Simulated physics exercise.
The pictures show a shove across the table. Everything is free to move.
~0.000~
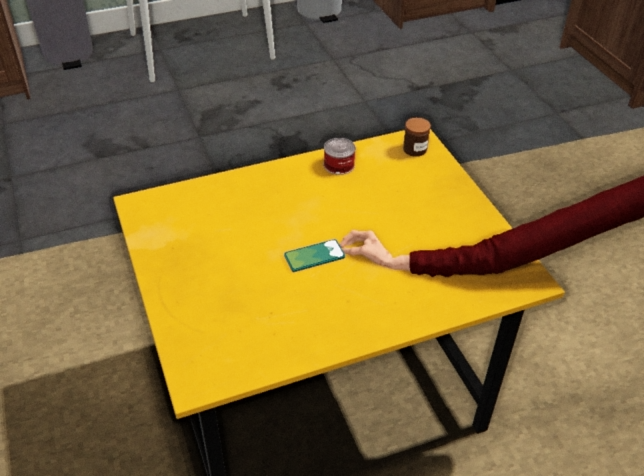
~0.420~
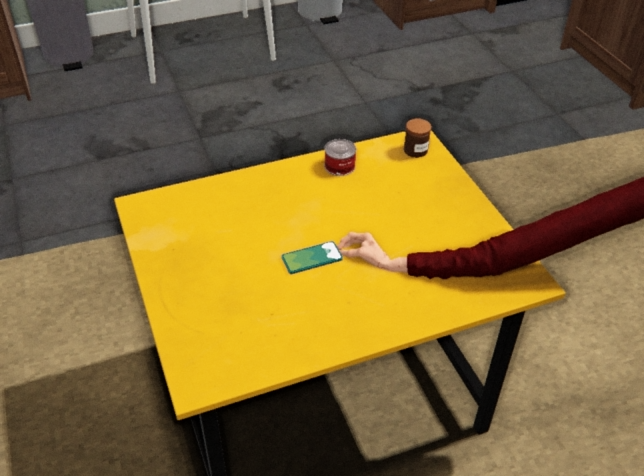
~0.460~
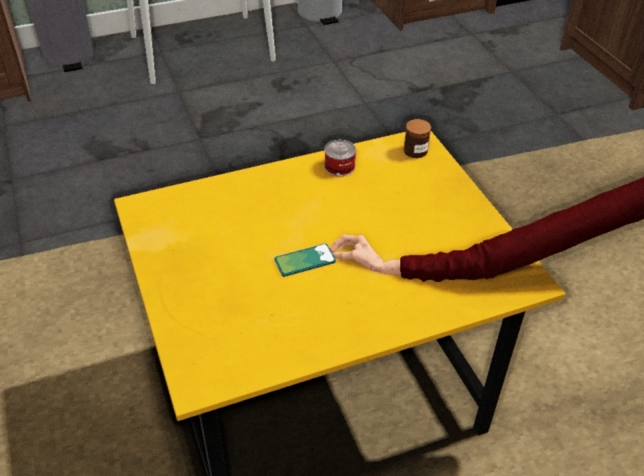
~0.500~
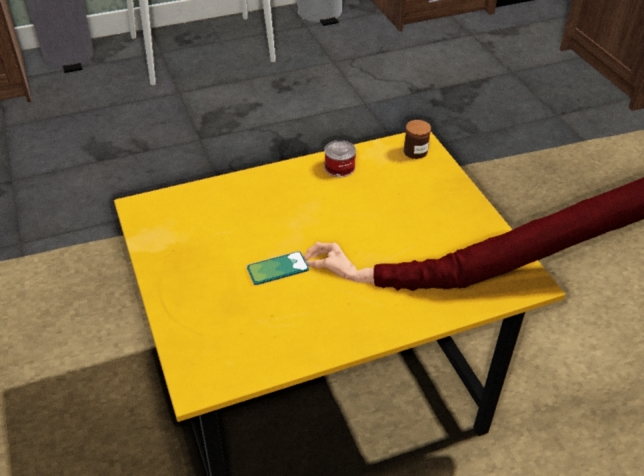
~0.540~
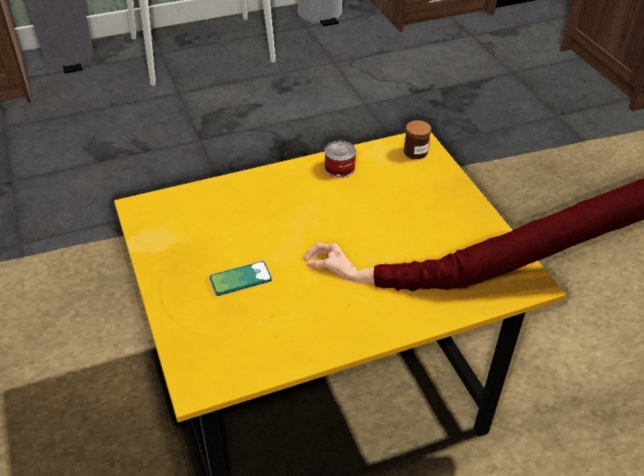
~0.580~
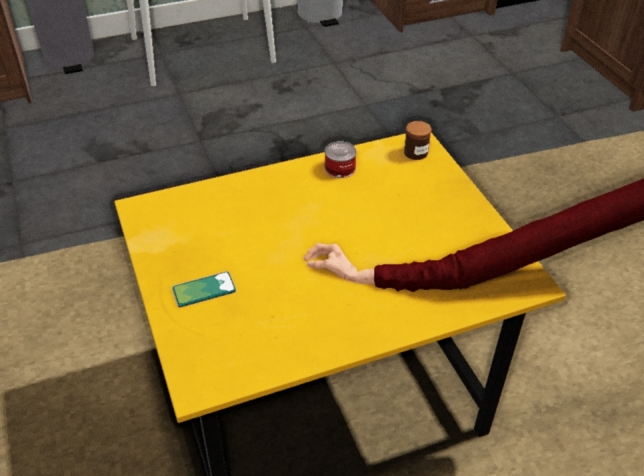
The video shows a hand in a dark red sleeve pushing a turquoise phone leftward across a yellow table, slowly at first, then faster. The hand stops while the phone slides farther left, away from the fingers.
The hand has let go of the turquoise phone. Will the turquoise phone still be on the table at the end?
The turquoise phone falls off the table.
Around 0.78 s, turquoise phone now off the table.
Around 1.08 s, things are still on the move.
Finally (1.3 s), off the table, turquoise phone.
